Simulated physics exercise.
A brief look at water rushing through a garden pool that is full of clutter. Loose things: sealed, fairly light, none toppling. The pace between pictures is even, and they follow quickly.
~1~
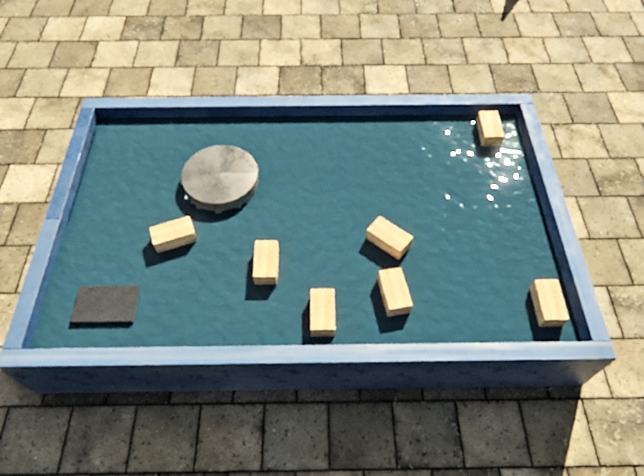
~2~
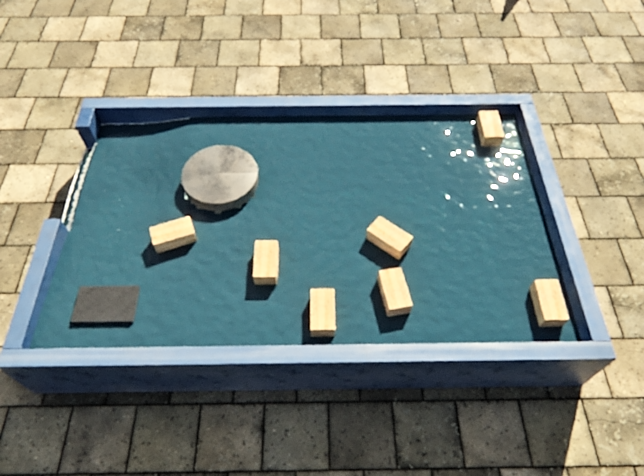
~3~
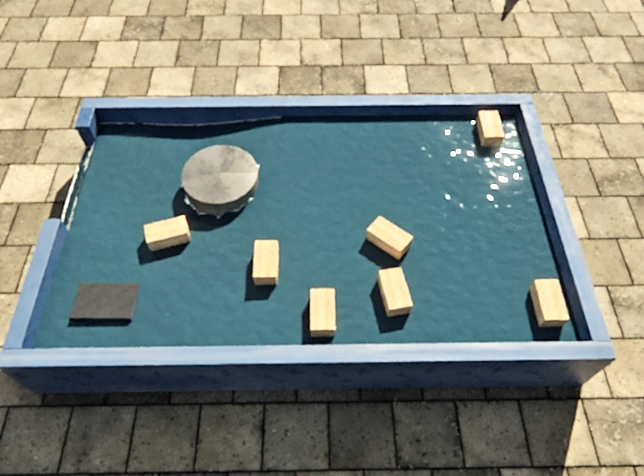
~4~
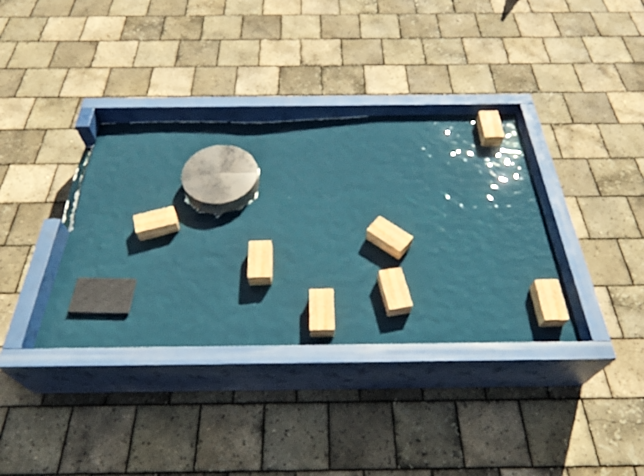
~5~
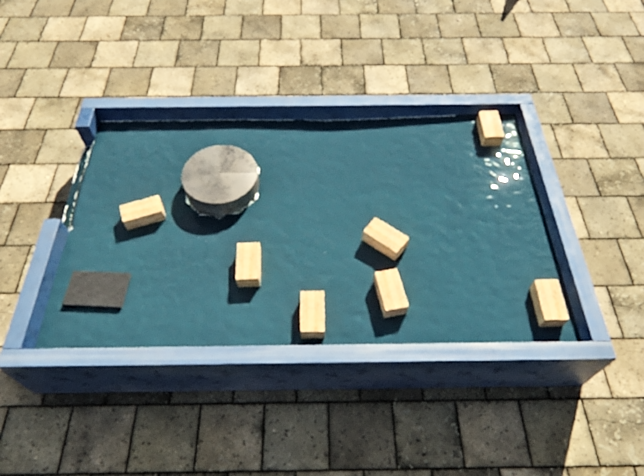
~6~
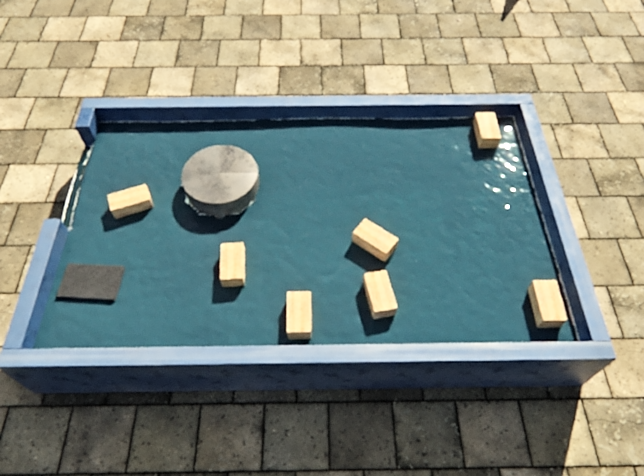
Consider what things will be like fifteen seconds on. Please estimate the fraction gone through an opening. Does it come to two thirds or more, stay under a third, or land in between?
I expect the portion to fall within the middle band.
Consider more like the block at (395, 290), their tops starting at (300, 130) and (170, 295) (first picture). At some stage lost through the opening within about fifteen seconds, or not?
Copy one taken away, copy two taken away.
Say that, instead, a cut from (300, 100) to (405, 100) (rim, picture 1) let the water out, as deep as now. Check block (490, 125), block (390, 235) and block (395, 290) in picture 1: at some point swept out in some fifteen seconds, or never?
Answer, one by one: Lost, lost, not lost.
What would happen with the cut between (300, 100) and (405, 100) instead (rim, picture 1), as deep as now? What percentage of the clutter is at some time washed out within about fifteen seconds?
That comes out at 40 in a hundred.
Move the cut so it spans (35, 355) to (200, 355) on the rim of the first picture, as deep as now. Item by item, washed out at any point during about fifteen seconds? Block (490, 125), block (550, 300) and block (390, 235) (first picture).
First one held back, second held back, third flushed away.
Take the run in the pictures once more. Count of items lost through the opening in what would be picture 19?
Tally: 2.
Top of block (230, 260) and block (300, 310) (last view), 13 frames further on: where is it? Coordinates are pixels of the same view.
First near (96, 204), second near (189, 313).
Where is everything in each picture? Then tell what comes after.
A block at (172, 230) floats; a float at (105, 303) floats; 0 of 8 have shifted, in the first frame.
A block at (172, 230) floats; a float at (105, 304) floats; 0 of 8 have shifted, in the second frame.
A block at (166, 229), afloat, close to its start; a float at (105, 300), afloat, close to its start; 1 of 8 have shifted, in the third frame.
A block at (155, 219) floats, close to its start; a float at (102, 295) floats, close to its start; 2 of 8 have shifted, in the fourth frame.
A block at (141, 208) floats, a stride from its start; a float at (96, 289), afloat, close to its start; 4 of 8 have shifted, in the fifth frame.
A block at (129, 197) floats, a stride from its start; a float at (90, 281) floats, close to its start; 6 of 8 have shifted, in the sixth frame.
A moment on, 0 of 8 are out; 8 afloat.
Next, 2 of 8 are out; 6 afloat.
Later, 3 of 8 are out; 5 afloat.
In the end, 3 of 8 are out; 5 afloat.
